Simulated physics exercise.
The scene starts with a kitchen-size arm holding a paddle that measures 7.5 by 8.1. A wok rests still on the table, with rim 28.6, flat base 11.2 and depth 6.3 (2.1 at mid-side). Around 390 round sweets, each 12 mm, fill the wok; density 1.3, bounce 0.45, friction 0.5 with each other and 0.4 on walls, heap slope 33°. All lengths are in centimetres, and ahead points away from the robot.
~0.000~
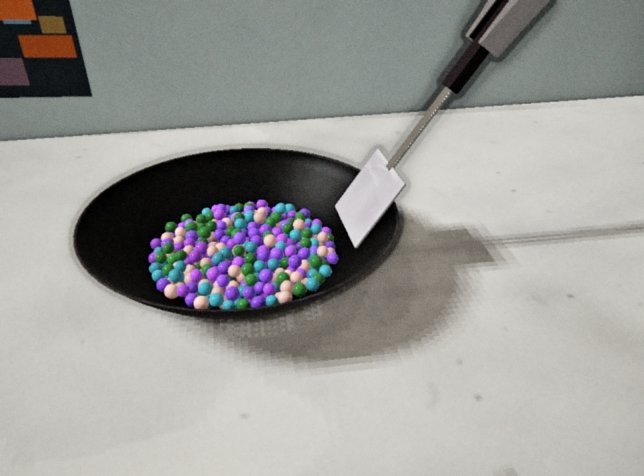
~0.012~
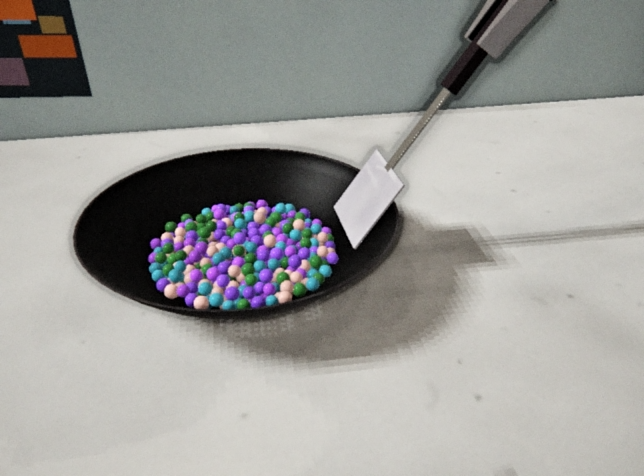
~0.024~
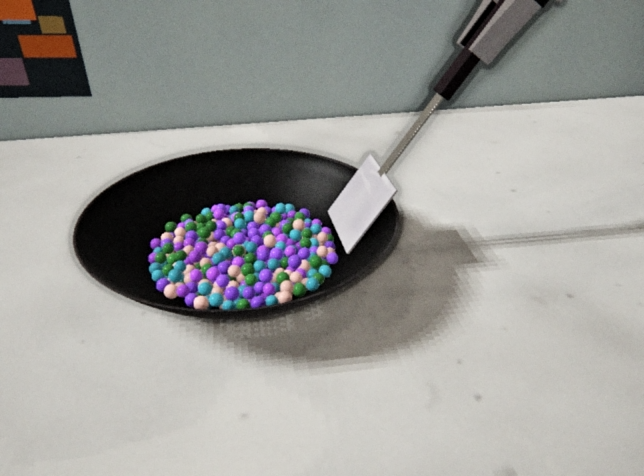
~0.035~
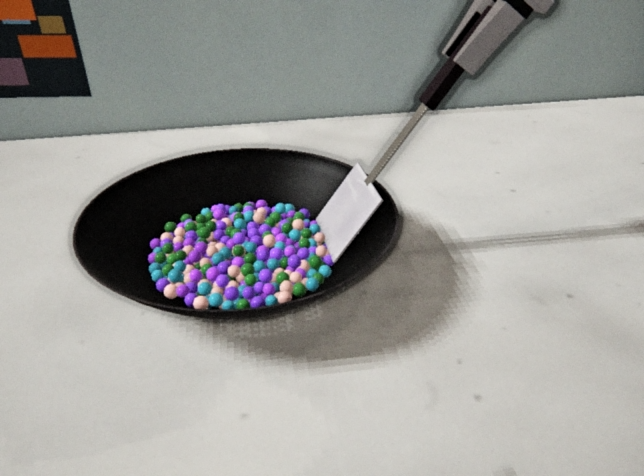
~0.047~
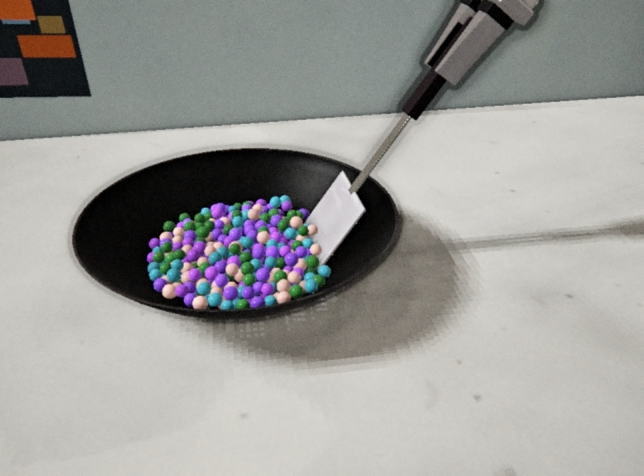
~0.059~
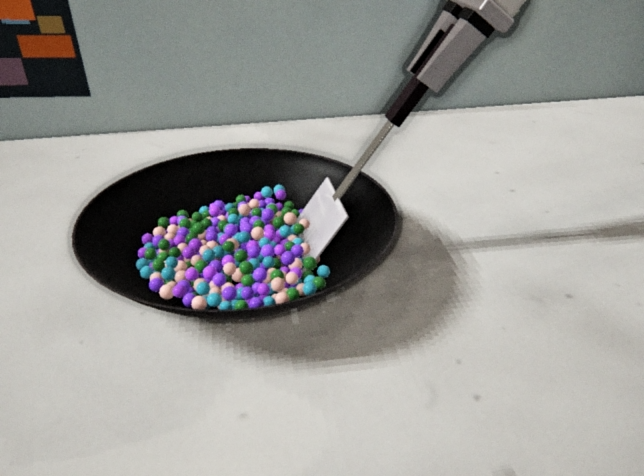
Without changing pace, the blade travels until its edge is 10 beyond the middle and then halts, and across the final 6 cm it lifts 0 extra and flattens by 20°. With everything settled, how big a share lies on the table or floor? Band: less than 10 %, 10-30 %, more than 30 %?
More than 30 %.
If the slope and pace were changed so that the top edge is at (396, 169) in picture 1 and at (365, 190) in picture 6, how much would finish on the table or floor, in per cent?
Roughly 15 percent ends up there.
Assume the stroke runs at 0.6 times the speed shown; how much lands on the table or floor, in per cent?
25 %.
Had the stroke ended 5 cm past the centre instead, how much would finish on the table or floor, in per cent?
Then roughly 0 percent would finish on the table or floor.
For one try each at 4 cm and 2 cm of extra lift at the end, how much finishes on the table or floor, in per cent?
50 and 50 per cent.
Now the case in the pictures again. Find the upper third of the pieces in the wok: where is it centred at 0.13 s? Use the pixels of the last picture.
Around (160, 227).
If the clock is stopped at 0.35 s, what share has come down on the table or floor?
It is near 20 percent.
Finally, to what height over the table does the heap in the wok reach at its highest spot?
6.0 cm.
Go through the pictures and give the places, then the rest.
In the first frame, paddle top edge at (391, 165), sloping 55°; upper third of the load around (242, 244), from x 155 to 335, top at y 205; 391 in the wok.
In the second frame, paddle top edge at (390, 166), sloping 55°; upper third of the load around (242, 244), from x 155 to 335, top at y 205.
In the third frame, paddle top edge at (383, 171), sloping 55°; upper third of the load around (242, 244), from x 155 to 335, top at y 205.
In the fourth frame, paddle top edge at (370, 180), sloping 55°; upper third of the load around (242, 244), from x 155 to 330, top at y 205.
In the fifth frame, paddle top edge at (353, 189), sloping 55°; upper third of the load around (247, 243), from x 155 to 325, top at y 200.
In the sixth frame, paddle top edge at (337, 196), sloping 55°; upper third of the load around (241, 241), from x 145 to 325, top at y 190; 391 in the wok.
After 0.10 s, sloping 55°, highest piece 7 above the table; 391 in the wok.
After 0.13 s, sloping 51°, highest piece 9 above the table; 391 in the wok.
After 0.35 s, sloping 35°, highest piece 10 above the table; 214 in the wok, 80 on the table or floor, 97 on the blade or in flight.
After 1.40 s, sloping 35°, highest piece 6 above the table; 214 in the wok, 177 on the table or floor.
At rest, 214 in the wok, 177 on the table or floor. That is 45 % on the table or floor.
